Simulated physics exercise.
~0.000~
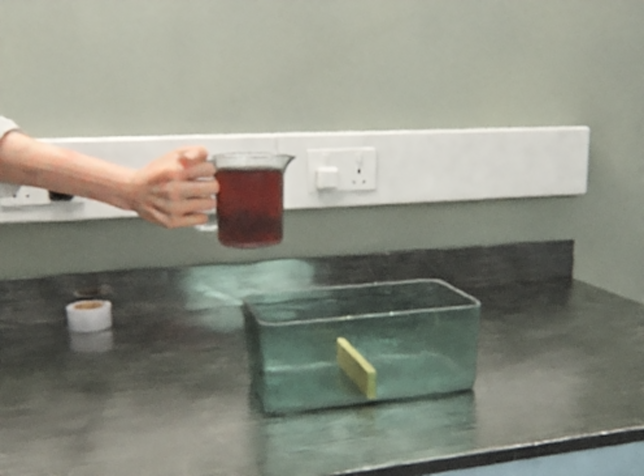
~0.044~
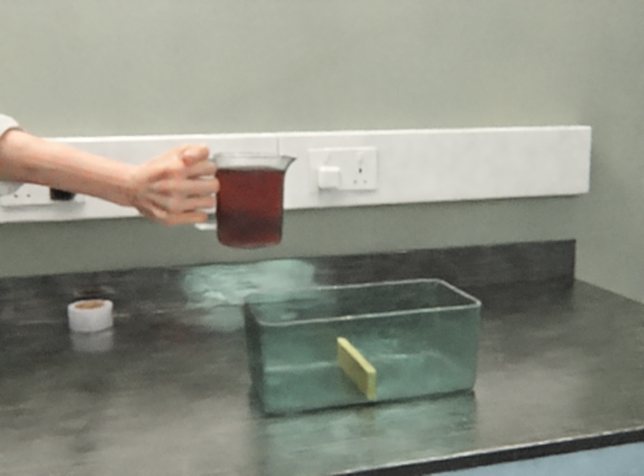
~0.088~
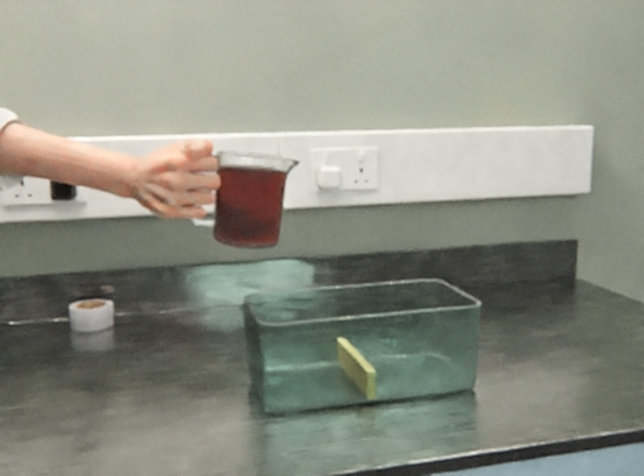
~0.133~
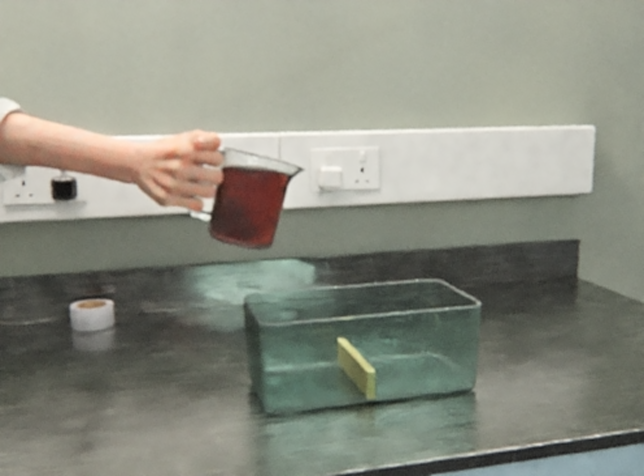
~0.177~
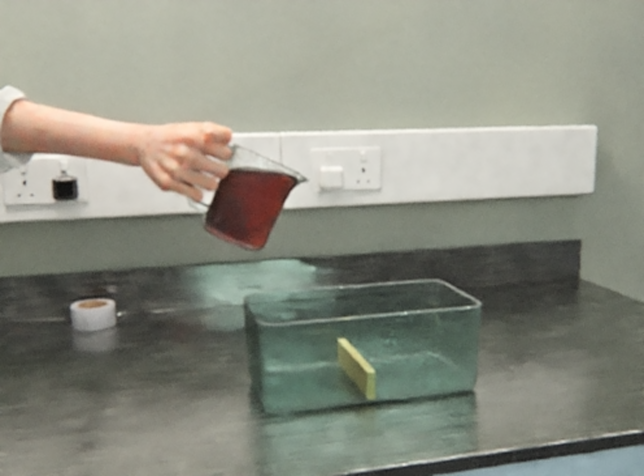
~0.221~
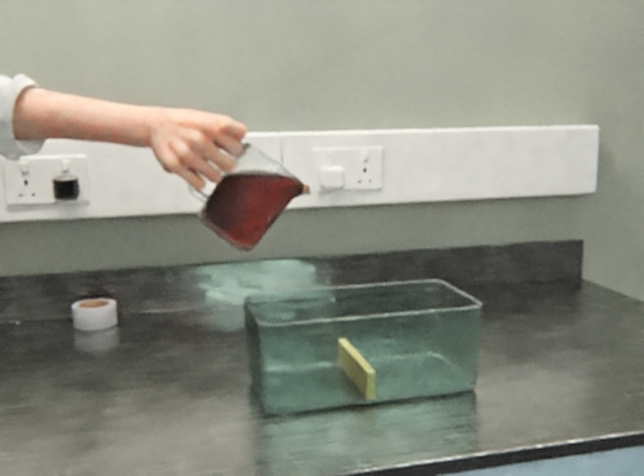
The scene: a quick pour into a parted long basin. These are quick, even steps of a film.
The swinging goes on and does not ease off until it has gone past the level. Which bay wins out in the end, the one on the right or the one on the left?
The fullest part is going to be the left one.
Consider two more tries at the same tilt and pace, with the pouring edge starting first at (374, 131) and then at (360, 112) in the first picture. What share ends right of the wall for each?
It comes to 75 % the first time and 80 % the second.
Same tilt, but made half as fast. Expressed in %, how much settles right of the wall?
I'd estimate some 35 percent.
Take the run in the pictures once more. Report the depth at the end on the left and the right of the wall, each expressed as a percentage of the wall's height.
Left: About 50; right: About 10.
Then, 0.48 s in, the tilt is 109° and 48 per cent is still to pour, 12 is left of the wall and 10 right of it.
Then, 0.66 s in, the tilt is 117° and 6 per cent is still to pour, 66 is left of the wall and 15 right of it.
Then, 0.86 s in, the tilt is 117° and 0 per cent is still to pour, 76 is left of the wall and 16 right of it.
Then, 1.07 s in, the tilt is 117° and 0 per cent is still to pour, 77 is left of the wall and 17 right of it.
Finally, 77 per cent lies left of the wall, 17 right of it and 6 outside.
